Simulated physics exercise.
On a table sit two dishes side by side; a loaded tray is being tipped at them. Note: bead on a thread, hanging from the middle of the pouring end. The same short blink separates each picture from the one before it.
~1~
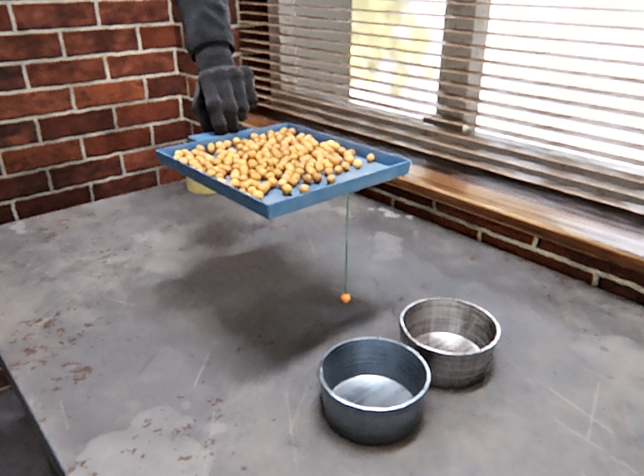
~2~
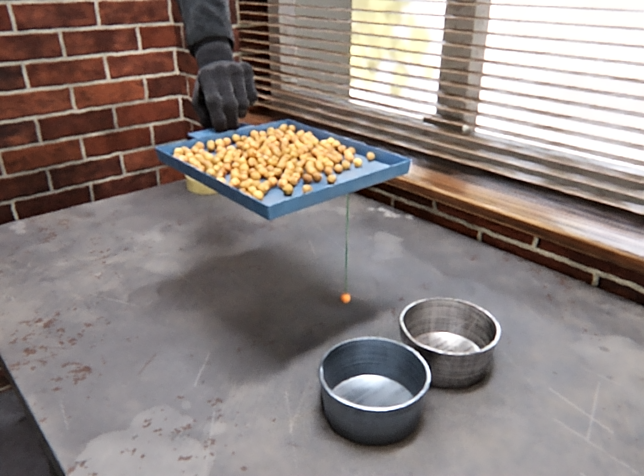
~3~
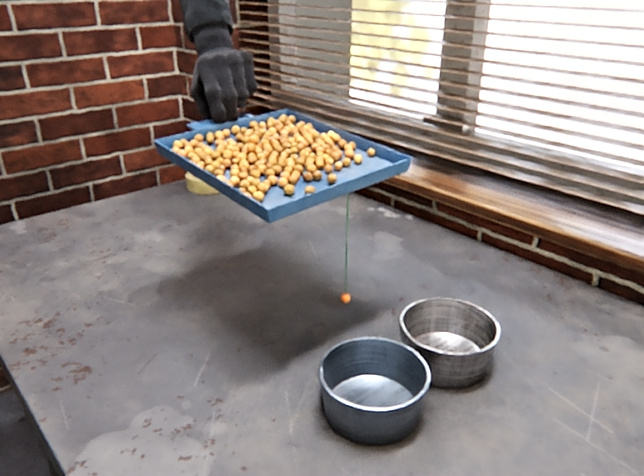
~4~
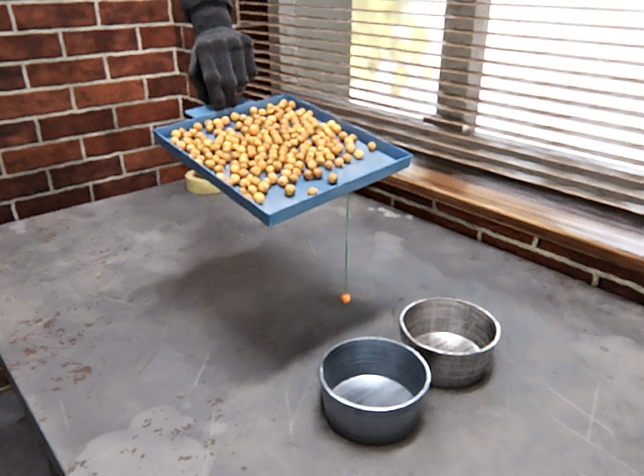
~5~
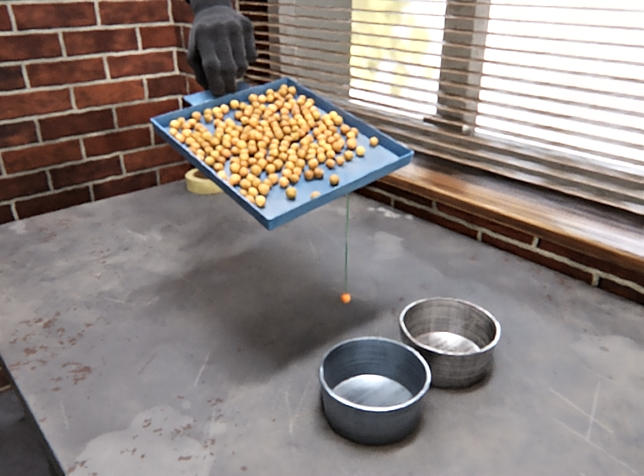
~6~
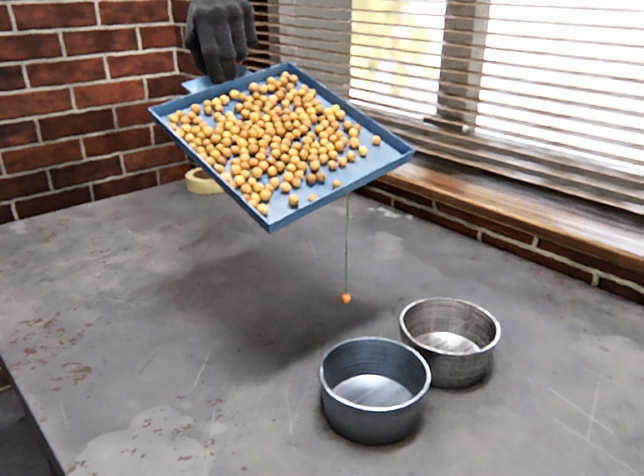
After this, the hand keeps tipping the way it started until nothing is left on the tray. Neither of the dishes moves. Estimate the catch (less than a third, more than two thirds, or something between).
The dishes end up holding a small part, below one third.
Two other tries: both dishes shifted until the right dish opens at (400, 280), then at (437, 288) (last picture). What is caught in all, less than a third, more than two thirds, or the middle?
One: Less than a third. Two: Less than a third.
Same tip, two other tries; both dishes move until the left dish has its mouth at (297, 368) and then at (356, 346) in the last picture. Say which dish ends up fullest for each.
Tries in order: The one to the left, the one to the left.
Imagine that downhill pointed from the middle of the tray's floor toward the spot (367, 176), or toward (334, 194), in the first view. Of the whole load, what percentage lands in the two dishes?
I'd put it at some 10 % and then some 50 %.
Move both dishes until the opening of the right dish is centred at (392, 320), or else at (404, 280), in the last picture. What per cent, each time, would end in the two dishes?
In order, 70 % and 10 %.
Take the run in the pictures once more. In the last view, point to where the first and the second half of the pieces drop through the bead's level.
I'd place the first part at (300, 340) and the rest at (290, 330).
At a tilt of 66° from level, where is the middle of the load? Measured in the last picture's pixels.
The middle of the pieces sits at roughly (295, 186).
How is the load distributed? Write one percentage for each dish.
I'd say some 10 in a hundred wind up in the left dish, and some 0 in a hundred in the right.
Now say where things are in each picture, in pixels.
Corners of the pouring end at (268, 204) and (409, 160), level; middle of the load at (268, 158), round wooden beads; left dish at (413, 415); right dish at (487, 361); bead on its thread at (346, 298), in the first picture.
Corners of the pouring end at (269, 205) and (409, 160), level; middle of the load at (268, 157), in the second picture.
Corners of the pouring end at (269, 208) and (410, 158), tipped barely, lowest at the left corner; middle of the load at (268, 151), in the third picture.
Corners of the pouring end at (269, 213) and (410, 155), tipped a little, lowest at the left corner; middle of the load at (268, 143), in the fourth picture.
Corners of the pouring end at (269, 217) and (411, 152), tipped clearly, lowest at the left corner; middle of the load at (268, 136), a small part on the move, in the fifth picture.
Corners of the pouring end at (270, 222) and (413, 149), tipped clearly, lowest at the left corner; middle of the load at (270, 133), all on the move; left dish at (413, 415); right dish at (487, 361), in the sixth picture.
Soon, tray tipped steeply; most on the tray; a stray few in the left dish; a stray few outside both; a small part in the air.
A while on, tray tipped past a quarter turn; a small part on the tray; a small part in the left dish; about two thirds outside both; about a quarter in the air.
Towards the end, tray tipped past a quarter turn; a small part in the left dish; nearly all outside both.
Finally, tray tipped past a quarter turn; a small part in the left dish; none in the right dish; nearly all outside both.
